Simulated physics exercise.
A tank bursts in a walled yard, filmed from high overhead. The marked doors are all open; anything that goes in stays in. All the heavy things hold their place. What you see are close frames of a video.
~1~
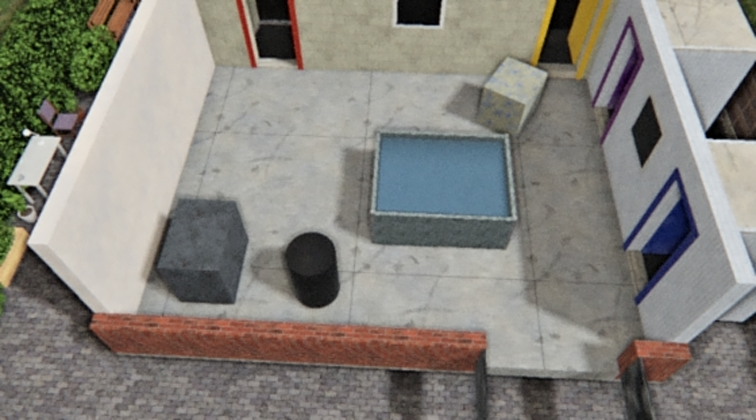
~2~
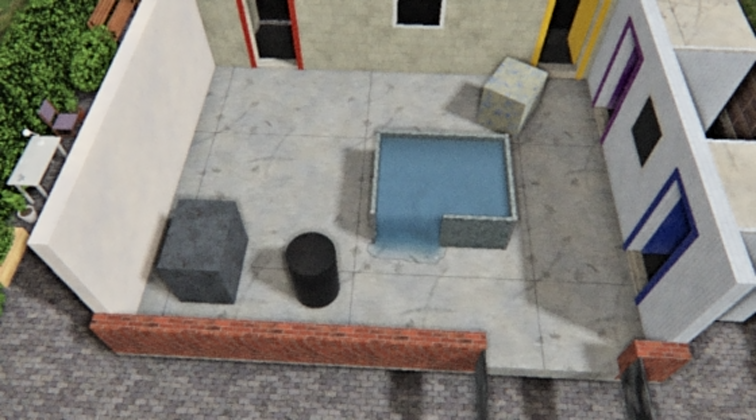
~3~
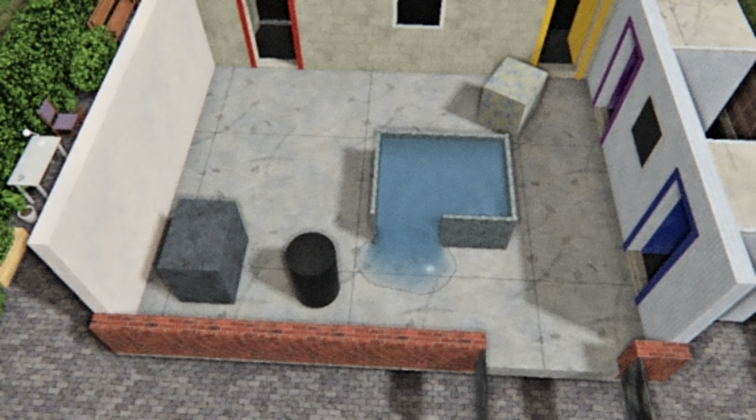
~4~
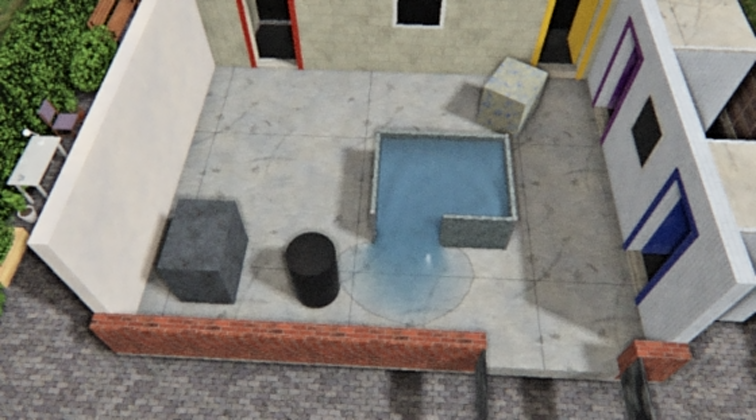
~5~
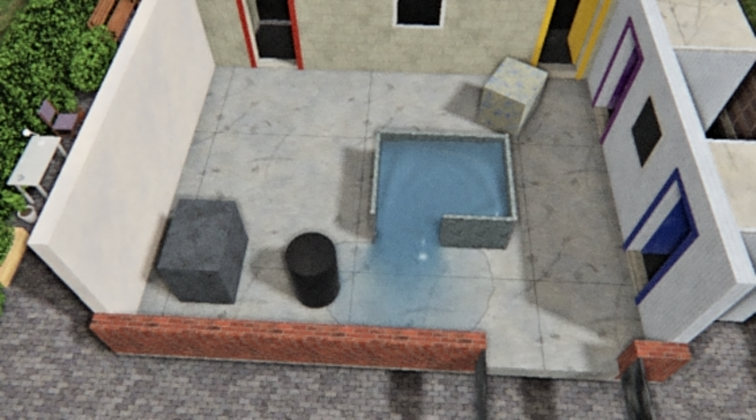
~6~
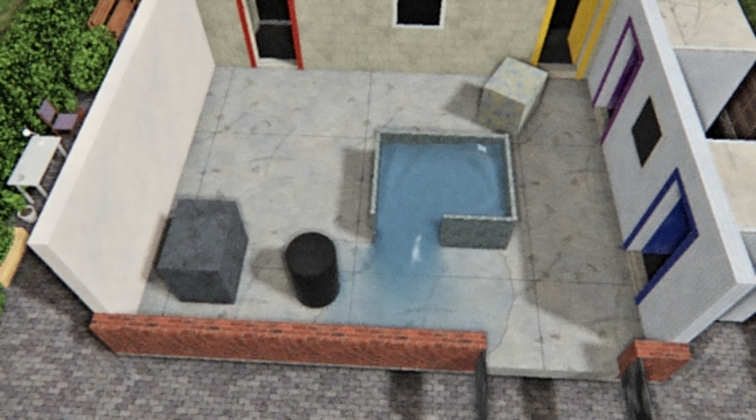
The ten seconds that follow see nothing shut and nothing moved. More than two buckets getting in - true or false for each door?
Red door: True; purple door: False; blue door: True; yellow door: False.
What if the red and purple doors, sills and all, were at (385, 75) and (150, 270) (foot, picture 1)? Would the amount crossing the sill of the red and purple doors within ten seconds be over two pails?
Red is not flooded, purple is flooded.
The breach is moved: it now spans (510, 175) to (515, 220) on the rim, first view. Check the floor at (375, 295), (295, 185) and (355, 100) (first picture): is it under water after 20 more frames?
Point by point: Untouched, untouched and untouched.
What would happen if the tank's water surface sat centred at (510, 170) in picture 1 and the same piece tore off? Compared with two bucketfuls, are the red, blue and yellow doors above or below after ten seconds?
The red one exceeds the limit, the blue one stays within the limit, and the yellow one stays within the limit.
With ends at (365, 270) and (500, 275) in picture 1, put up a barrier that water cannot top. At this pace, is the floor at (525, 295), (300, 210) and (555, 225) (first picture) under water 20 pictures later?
Log, spots one to three: Swamped; swamped; swamped.
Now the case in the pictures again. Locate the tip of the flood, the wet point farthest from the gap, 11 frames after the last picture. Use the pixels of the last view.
The front should reach about (131, 333).
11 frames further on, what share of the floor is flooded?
My estimate is close to 30 per cent.
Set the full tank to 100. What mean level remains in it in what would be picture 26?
Estimate: Around 34 per cent.
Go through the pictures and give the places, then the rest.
The first frame shows the water tank at (443, 176) is whole and still.
In the second frame, water pours out at (407, 234) and has run to (371, 245).
In the third frame, the front is at (437, 285), out from the gap at (407, 235).
In the fourth frame, the front is at (426, 319), out from the gap at (407, 235).
In the fifth frame, the front is at a hidden place, out from the gap at (407, 235).
In the sixth frame, the front is at a hidden place, out from the gap at (407, 235).
A moment on, water covers 15 % of the floor; the red door not reached, the purple door not reached, the blue door not reached, the yellow door not reached.
Next, water covers 30 % of the floor; the red door not reached, the purple door not reached, the blue door not reached, the yellow door not reached.
Then, water covers 50 % of the floor; the red door not reached, the purple door not reached, the blue door over two buckets in, the yellow door not reached.
Later, water covers 80 % of the floor; the red door under two buckets in, the purple door wet at the sill, nothing in, the blue door over two buckets in, the yellow door wet at the sill, nothing in.
In the end, water covers 95 % of the floor; the red door far over two buckets in, the purple door wet at the sill, nothing in, the blue door far over two buckets in, the yellow door wet at the sill, nothing in.
